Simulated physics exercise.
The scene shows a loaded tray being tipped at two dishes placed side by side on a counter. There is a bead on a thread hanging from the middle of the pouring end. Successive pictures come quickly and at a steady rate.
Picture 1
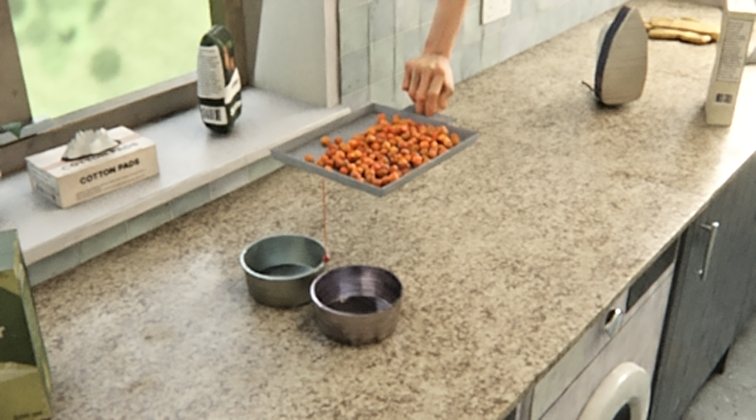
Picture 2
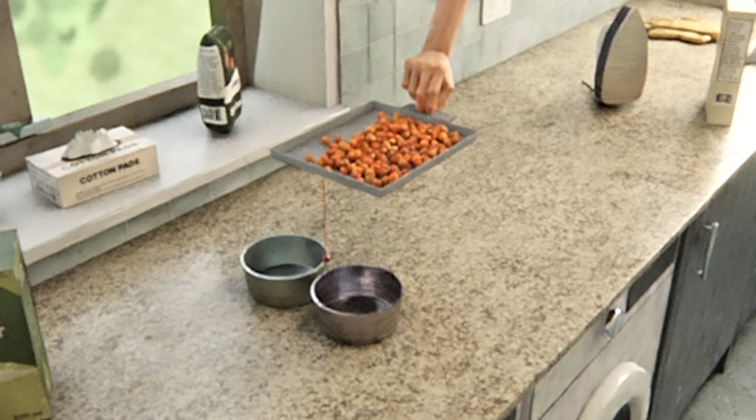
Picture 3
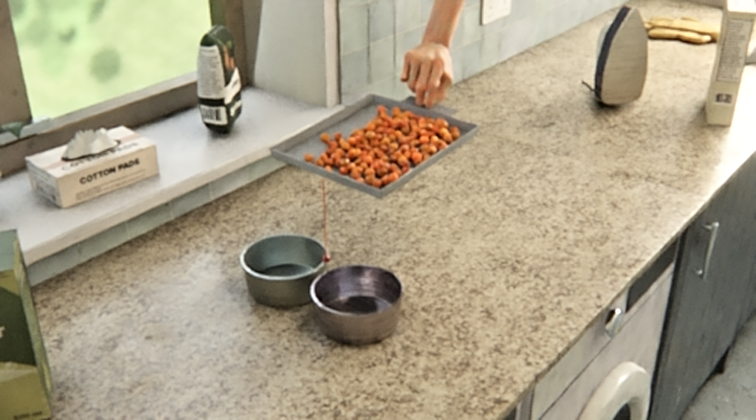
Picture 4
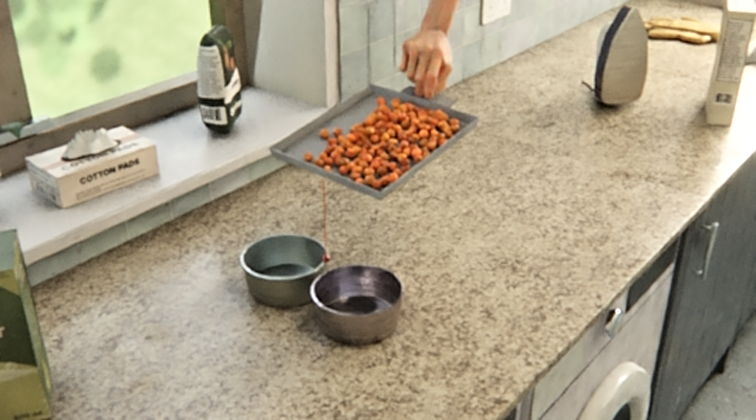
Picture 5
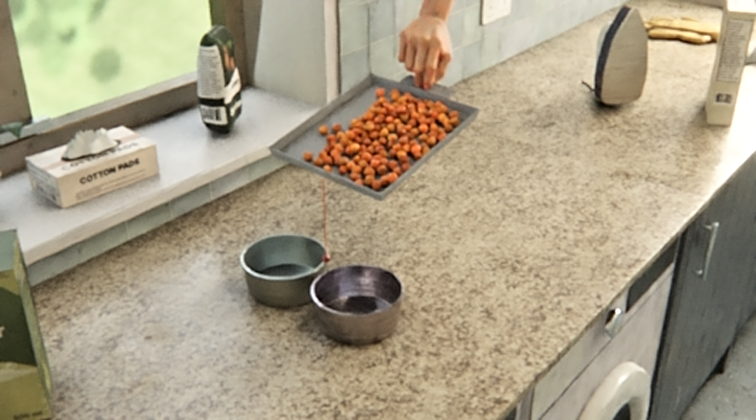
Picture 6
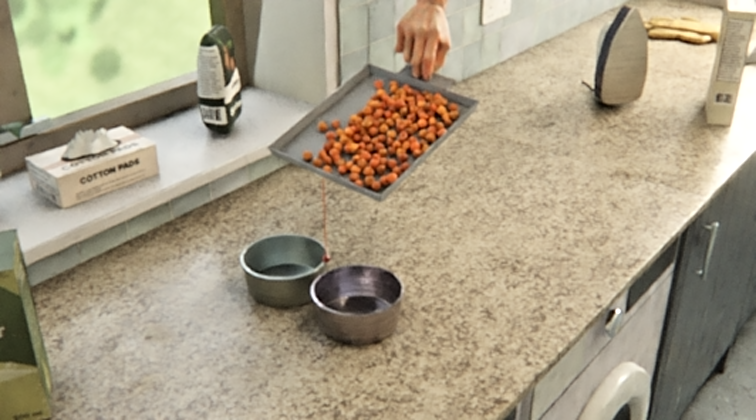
A hand gripping the far edge of a grey tray of orange-brown coated peanuts slowly raises that side, so the tray slants gradually toward the viewer and its near right corner sits lowest, the nuts staying heaped. Below, a grey-green dish and a dark purplish one stand side by side beneath a hanging red bead. The unmoving camera looks down on a speckled beige counter, with a cotton pads box by the window and an iron behind.
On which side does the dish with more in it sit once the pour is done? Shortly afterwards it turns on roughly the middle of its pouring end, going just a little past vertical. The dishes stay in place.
On the right side.
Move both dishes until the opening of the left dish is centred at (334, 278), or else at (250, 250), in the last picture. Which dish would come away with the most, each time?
In order of the tries: The dish on the left side, then the dish on the right side.
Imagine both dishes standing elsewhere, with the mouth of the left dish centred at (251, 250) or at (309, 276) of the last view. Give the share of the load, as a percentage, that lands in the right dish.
First try: Roughly 50 per cent; second try: Roughly 40 per cent.
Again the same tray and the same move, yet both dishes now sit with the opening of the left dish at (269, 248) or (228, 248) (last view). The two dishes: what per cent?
Roughly 50 % and then 40 %.
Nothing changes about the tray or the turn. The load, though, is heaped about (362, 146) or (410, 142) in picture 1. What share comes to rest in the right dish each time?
Shares in turn: 50 % and 50 %.
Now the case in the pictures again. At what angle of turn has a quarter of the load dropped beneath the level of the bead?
It is at around 110 degrees by then.
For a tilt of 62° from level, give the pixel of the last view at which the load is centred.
Roughly at (359, 138).
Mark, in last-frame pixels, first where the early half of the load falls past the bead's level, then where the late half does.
First part (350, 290), rest (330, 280).
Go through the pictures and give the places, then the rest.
The first frame shows corners of the pouring end at (273, 149) and (381, 187), level; middle of the load at (385, 147), coated peanuts; left dish at (255, 286); right dish at (329, 322); bead on its thread at (326, 259).
The second frame shows corners of the pouring end at (273, 148) and (381, 188), level; middle of the load at (385, 146).
The third frame shows corners of the pouring end at (273, 148) and (381, 189), tipped barely, lowest at the right corner; middle of the load at (384, 143).
The fourth frame shows corners of the pouring end at (272, 147) and (380, 190), tipped a little, lowest at the right corner; middle of the load at (384, 138).
The fifth frame shows corners of the pouring end at (272, 147) and (380, 192), tipped a little, lowest at the right corner; middle of the load at (383, 133).
The sixth frame shows corners of the pouring end at (271, 146) and (380, 193), tipped clearly, lowest at the right corner; middle of the load at (383, 129); left dish at (255, 286); right dish at (329, 322).
Soon, tray tipped steeply; nearly all on the tray; a stray few in the right dish; a stray few outside both; a stray few in the air.
A while on, tray tipped past a quarter turn; most on the tray; a stray few in the right dish; a stray few in the left dish; a stray few outside both; a small part in the air.
Towards the end, tray tipped past a quarter turn; about two thirds in the right dish; a stray few in the left dish; about a third outside both.
Finally, tray tipped past a quarter turn; about two thirds in the right dish; a stray few in the left dish; about a third outside both.
